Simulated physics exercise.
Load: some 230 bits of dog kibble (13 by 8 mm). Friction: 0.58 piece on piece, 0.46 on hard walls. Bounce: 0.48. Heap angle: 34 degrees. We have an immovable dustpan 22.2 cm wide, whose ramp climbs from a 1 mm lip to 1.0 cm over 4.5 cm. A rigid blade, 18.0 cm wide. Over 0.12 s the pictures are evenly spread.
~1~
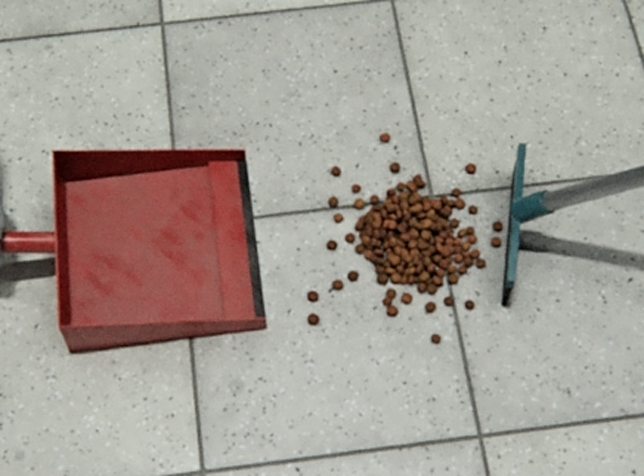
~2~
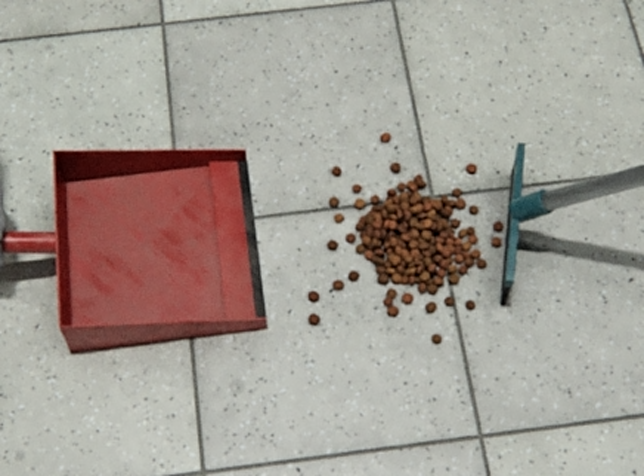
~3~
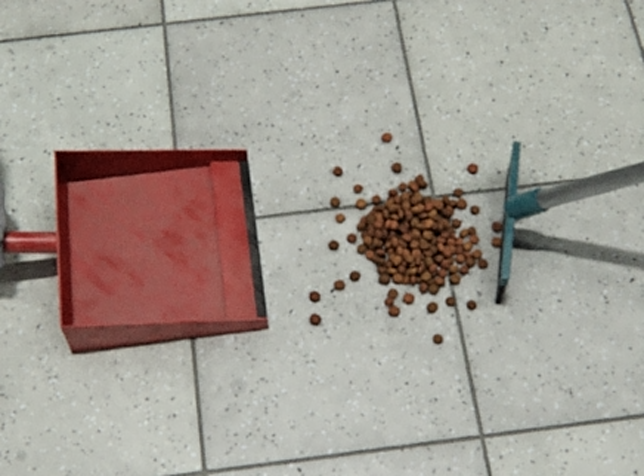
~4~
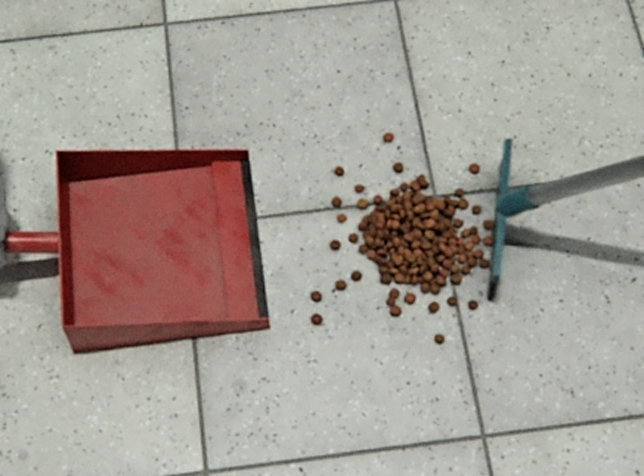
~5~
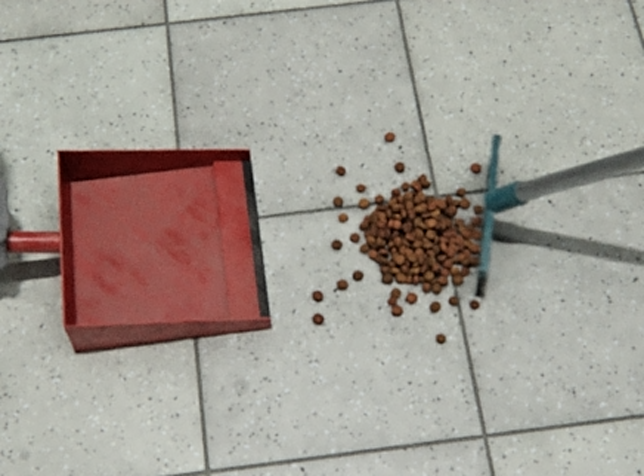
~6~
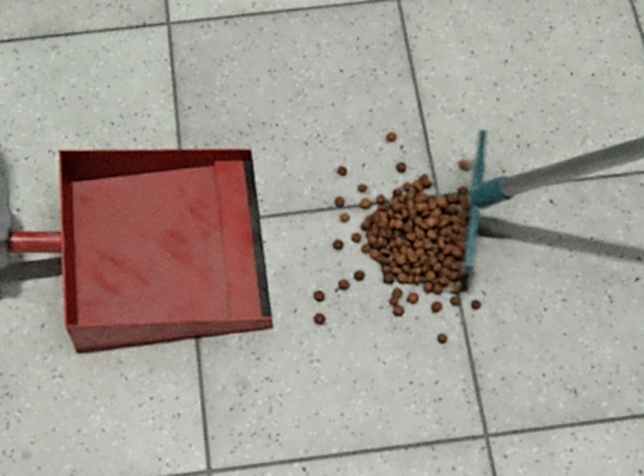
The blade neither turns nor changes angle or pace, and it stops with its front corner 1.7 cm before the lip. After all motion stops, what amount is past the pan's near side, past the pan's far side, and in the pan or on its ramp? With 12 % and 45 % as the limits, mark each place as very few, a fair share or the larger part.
My call: Past the pan's near side: Very few; past the pan's far side: A fair share; in the pan or on its ramp: A fair share.
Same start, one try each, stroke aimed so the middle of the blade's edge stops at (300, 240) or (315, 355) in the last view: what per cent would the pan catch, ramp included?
Roughly 35 % and 0 %.
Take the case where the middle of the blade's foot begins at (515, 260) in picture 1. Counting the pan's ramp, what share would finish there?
Something close to 30 percent.
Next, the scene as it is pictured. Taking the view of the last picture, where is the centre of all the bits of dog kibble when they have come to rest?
I'd put it at about (266, 199).
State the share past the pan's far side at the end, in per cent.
Roughly 20 in a hundred come to rest there.
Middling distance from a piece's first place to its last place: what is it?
Around 20 centimetres.
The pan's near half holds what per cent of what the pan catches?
Roughly 10 percent.
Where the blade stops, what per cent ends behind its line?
Some 25 per cent.
Then, 0.16 s after the last picture, middle of the blade 14 cm from the lip; 0 % over the lip, far side 0 %, near side 0 %.
Then, 0.26 s after the last picture, middle of the blade 7 cm from the lip; 0 % over the lip, far side 10 %, near side 5 %.
Then, 0.50 s after the last picture, middle of the blade 4 cm from the lip; 30 % over the lip, far side 20 %, near side 5 %.
In the end, near side 5 %, far side 20 %, pan 30 %, in front of the lip or behind the blade 45 %.
